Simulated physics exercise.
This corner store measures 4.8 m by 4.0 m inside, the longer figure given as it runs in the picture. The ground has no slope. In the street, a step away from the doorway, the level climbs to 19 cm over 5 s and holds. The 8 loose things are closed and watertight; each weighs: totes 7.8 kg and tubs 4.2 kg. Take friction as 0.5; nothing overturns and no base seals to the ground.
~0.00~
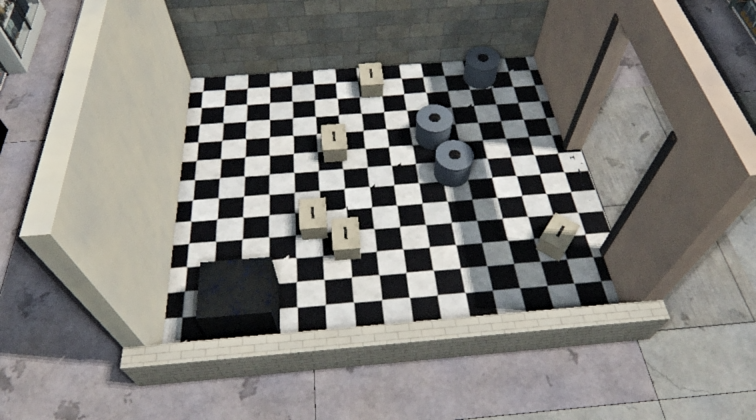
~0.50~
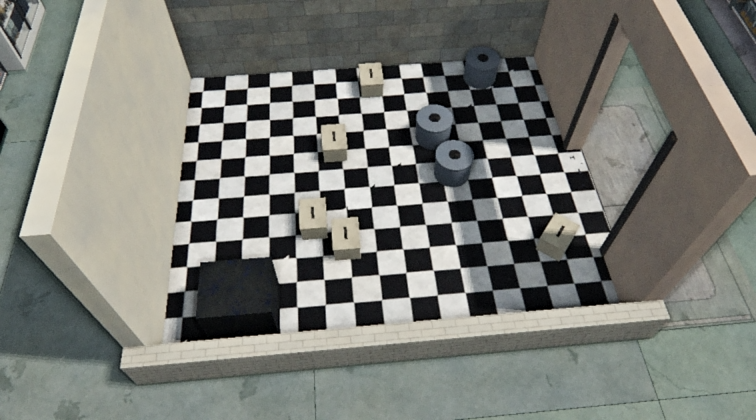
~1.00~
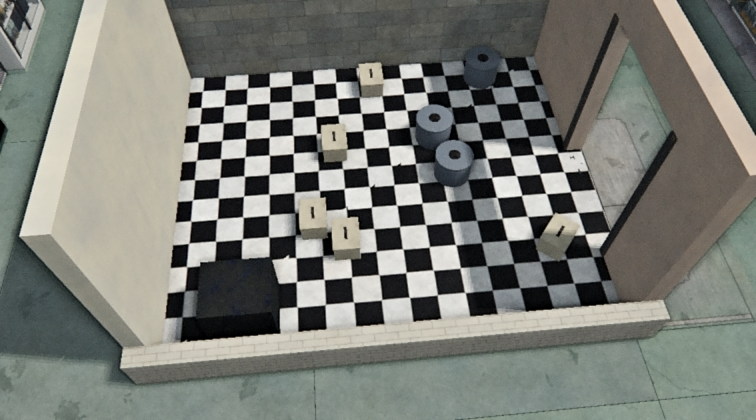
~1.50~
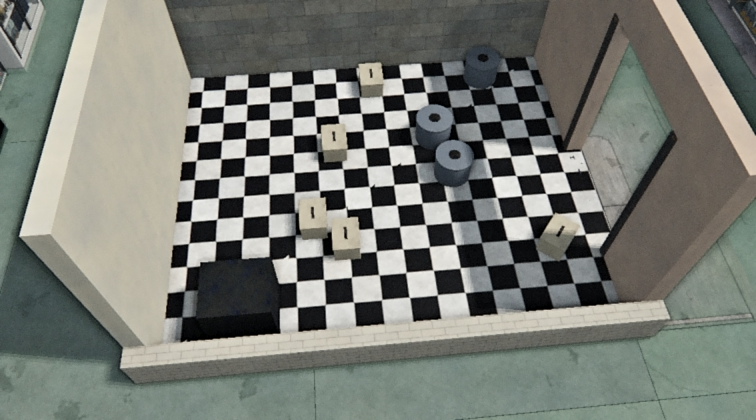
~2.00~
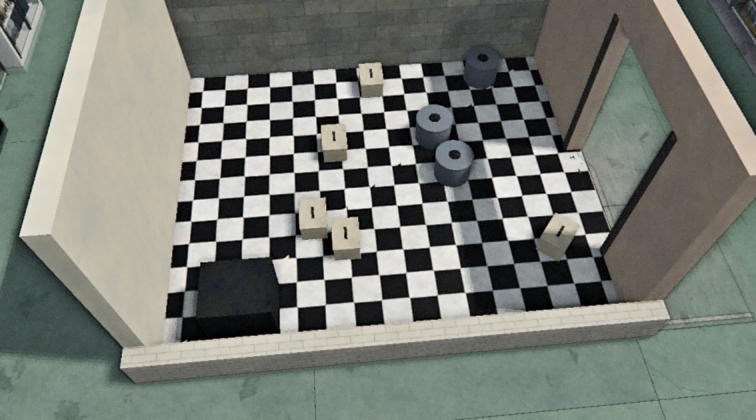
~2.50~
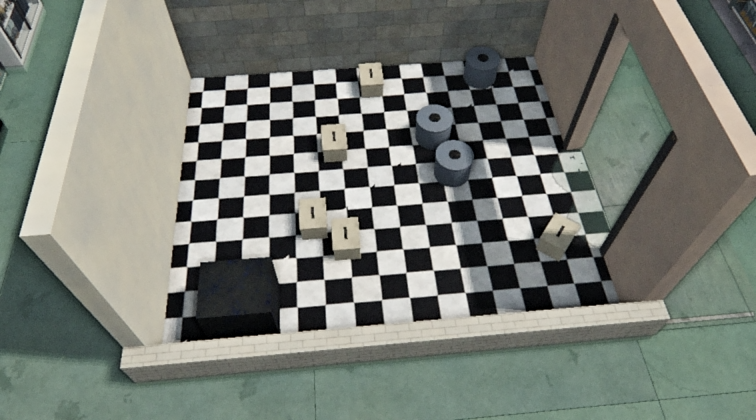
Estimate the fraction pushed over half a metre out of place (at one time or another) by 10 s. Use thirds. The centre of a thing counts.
That comes to at least two thirds.
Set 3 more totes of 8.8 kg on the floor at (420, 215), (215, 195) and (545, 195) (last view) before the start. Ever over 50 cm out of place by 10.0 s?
In turn: More, under, past it.
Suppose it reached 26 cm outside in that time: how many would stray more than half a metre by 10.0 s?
In that case 7 of them.
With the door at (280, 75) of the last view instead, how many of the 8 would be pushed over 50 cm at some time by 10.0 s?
In that case 4 of them.
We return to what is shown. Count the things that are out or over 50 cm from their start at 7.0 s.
I count 3.
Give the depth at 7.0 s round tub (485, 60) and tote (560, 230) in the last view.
About 1 and 3 cm.
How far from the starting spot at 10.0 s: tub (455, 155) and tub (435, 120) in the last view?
In that order: 250 cm, 200 cm.
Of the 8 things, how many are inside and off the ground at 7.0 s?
2 of them.
After 3.5 s 0 of 8 are over 50 cm from their spots; 0 afloat.
After 4.5 s 0 of 8 are over 50 cm from their spots; 0 afloat.
After 7.0 s 3 of 8 are over 50 cm from their spots; 2 afloat.
After 10.0 s 6 of 8 are over 50 cm from their spots, and 6 have been at some point; 4 afloat.
